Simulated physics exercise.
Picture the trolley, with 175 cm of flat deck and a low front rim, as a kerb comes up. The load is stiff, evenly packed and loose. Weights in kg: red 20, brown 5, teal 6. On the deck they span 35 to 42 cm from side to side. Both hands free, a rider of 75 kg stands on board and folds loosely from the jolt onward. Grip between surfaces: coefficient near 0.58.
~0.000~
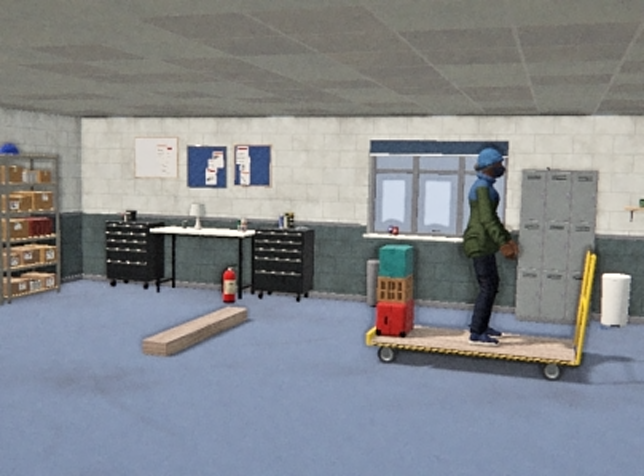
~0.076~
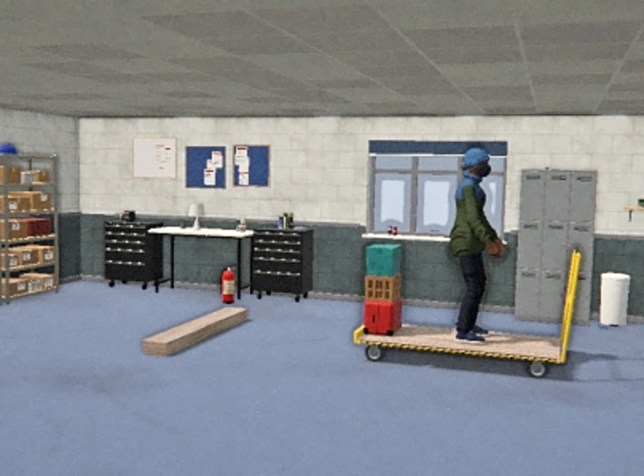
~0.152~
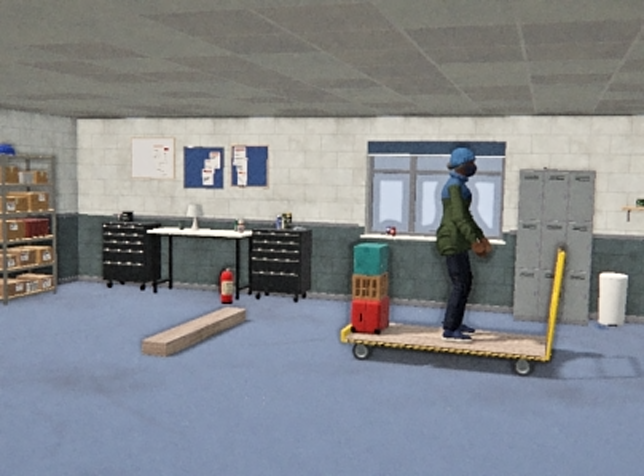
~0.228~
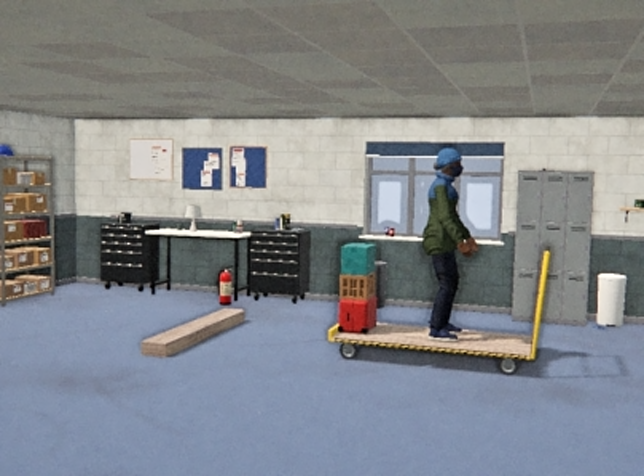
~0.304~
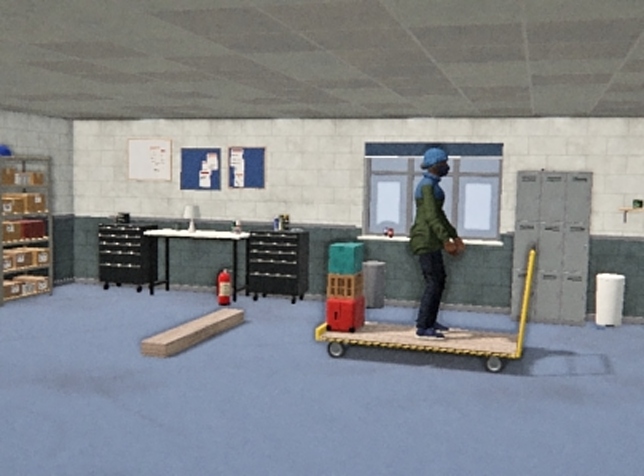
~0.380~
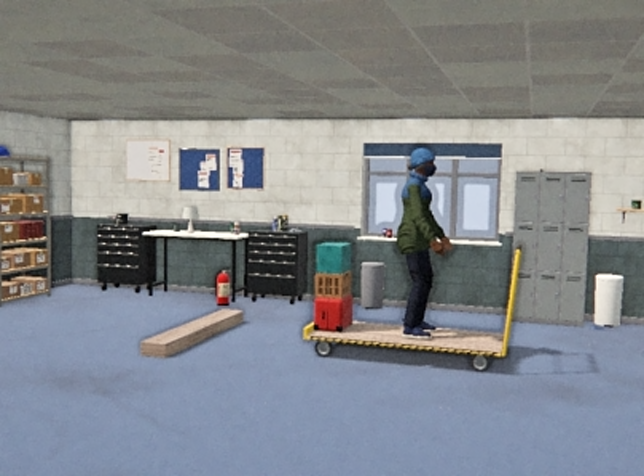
In this clip, a person in a blue cap and green jacket stands facing right on a flat yellow-edged trolley, behind them a stack of teal, brown and red crates, as it rolls steadily a short way left across a workshop floor.
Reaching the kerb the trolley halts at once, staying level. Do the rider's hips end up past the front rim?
No.
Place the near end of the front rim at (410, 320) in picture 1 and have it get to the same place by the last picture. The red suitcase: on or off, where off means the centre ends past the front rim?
Result: Red secure.
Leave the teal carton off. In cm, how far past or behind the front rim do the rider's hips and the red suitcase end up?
In that case hips 10 behind, red 20 behind.
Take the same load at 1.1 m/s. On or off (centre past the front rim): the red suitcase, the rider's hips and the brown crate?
In that case red on, hips on, brown off.
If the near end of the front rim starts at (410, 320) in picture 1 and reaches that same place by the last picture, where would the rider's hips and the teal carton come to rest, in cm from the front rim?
So the hips come to rest 30 cm beyond the front rim, while the teal item lands 120 cm beyond it.
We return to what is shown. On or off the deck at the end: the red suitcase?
End result - red: Stays.
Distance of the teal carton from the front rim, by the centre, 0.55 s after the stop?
Roughly 65 cm beyond the front rim.
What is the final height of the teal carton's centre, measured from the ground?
10 cm.
Impact comes at 1.17 s.
After 1.42 s the rider's hips are 49 cm behind the rim, near (246, 250) in the last picture's view.
After 1.72 s the rider's hips are 17 cm behind the rim, near (217, 275) in the last picture's view.
After 2.17 s the rider's hips are 10 cm behind the rim, near (211, 275) in the last picture's view.
At rest, 2.6 s, past the rim, brown crate and teal carton; behind it, red suitcase and the rider's hips.
